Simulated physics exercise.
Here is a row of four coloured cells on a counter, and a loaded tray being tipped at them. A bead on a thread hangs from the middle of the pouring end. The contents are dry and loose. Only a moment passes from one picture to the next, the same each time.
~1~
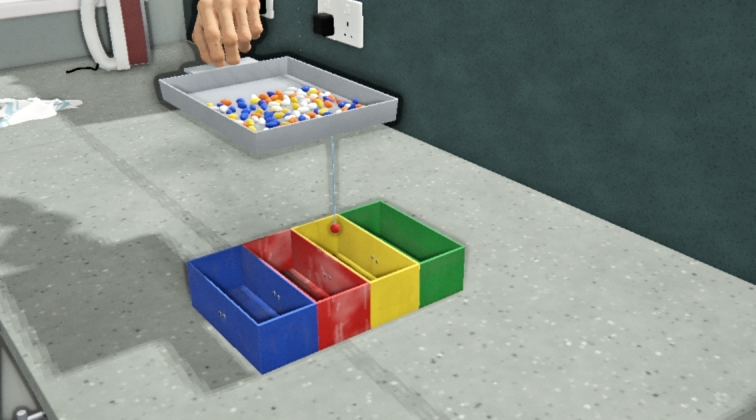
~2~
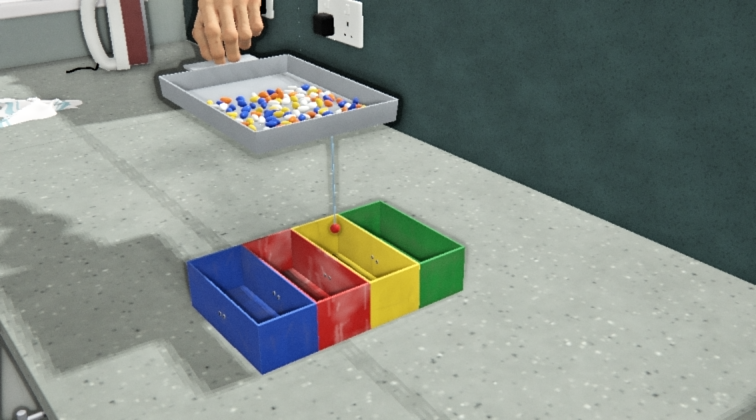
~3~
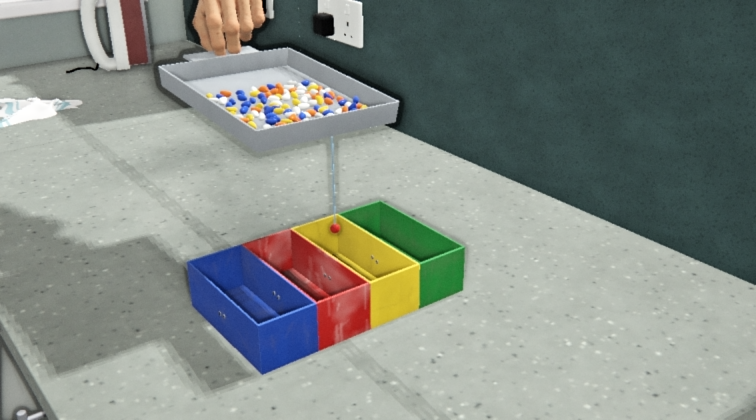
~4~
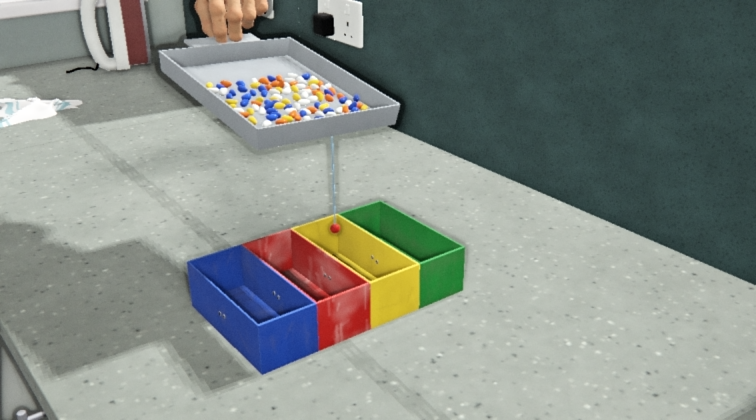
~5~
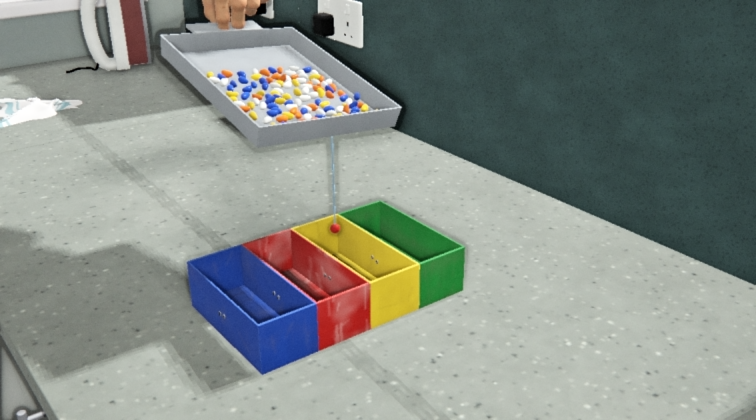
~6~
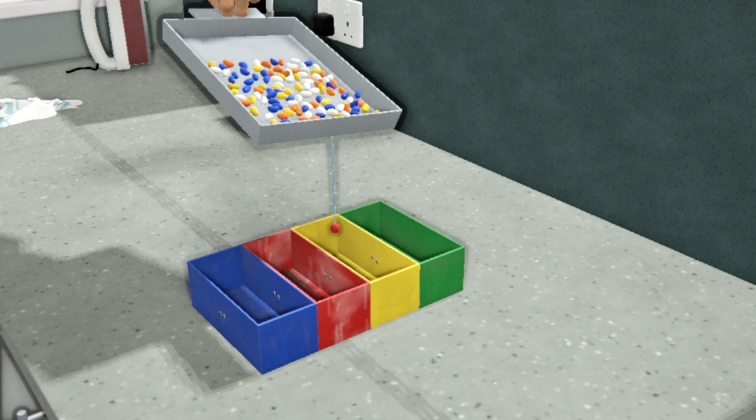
A hand tilting a grey tray of colourful jelly beans gradually toward its lower right corner above blue, red, yellow and green cells.
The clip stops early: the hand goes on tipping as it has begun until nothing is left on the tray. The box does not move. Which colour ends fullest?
The green one ends fullest.
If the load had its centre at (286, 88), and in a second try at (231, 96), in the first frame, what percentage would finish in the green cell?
In turn 90 and 70 in a hundred.
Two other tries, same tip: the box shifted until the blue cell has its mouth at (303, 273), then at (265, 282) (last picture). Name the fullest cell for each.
In turn: The yellow one; the cell in green.
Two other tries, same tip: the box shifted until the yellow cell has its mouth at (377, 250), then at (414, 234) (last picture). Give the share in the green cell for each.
First some 60, then 0 per cent.
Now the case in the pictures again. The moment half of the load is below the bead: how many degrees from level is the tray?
Around 115° of tilt.
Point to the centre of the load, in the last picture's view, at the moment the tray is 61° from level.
Close to (341, 91).
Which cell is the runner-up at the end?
It is the cell in yellow.
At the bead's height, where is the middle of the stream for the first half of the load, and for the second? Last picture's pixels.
First near (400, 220), later near (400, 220).
Soon, tray tipped steeply; all on the tray.
A while on, tray tipped right over; nearly all on the tray; a stray few in the green cell; a stray few falling or outside the box.
Towards the end, tray tipped past a quarter turn; about two thirds in the green cell; about a third in the yellow cell; a stray few falling or outside the box.
Finally, tray tipped past a quarter turn; about two thirds in the green cell; about a third in the yellow cell; none in the blue cell; none in the red cell; a stray few outside the box.
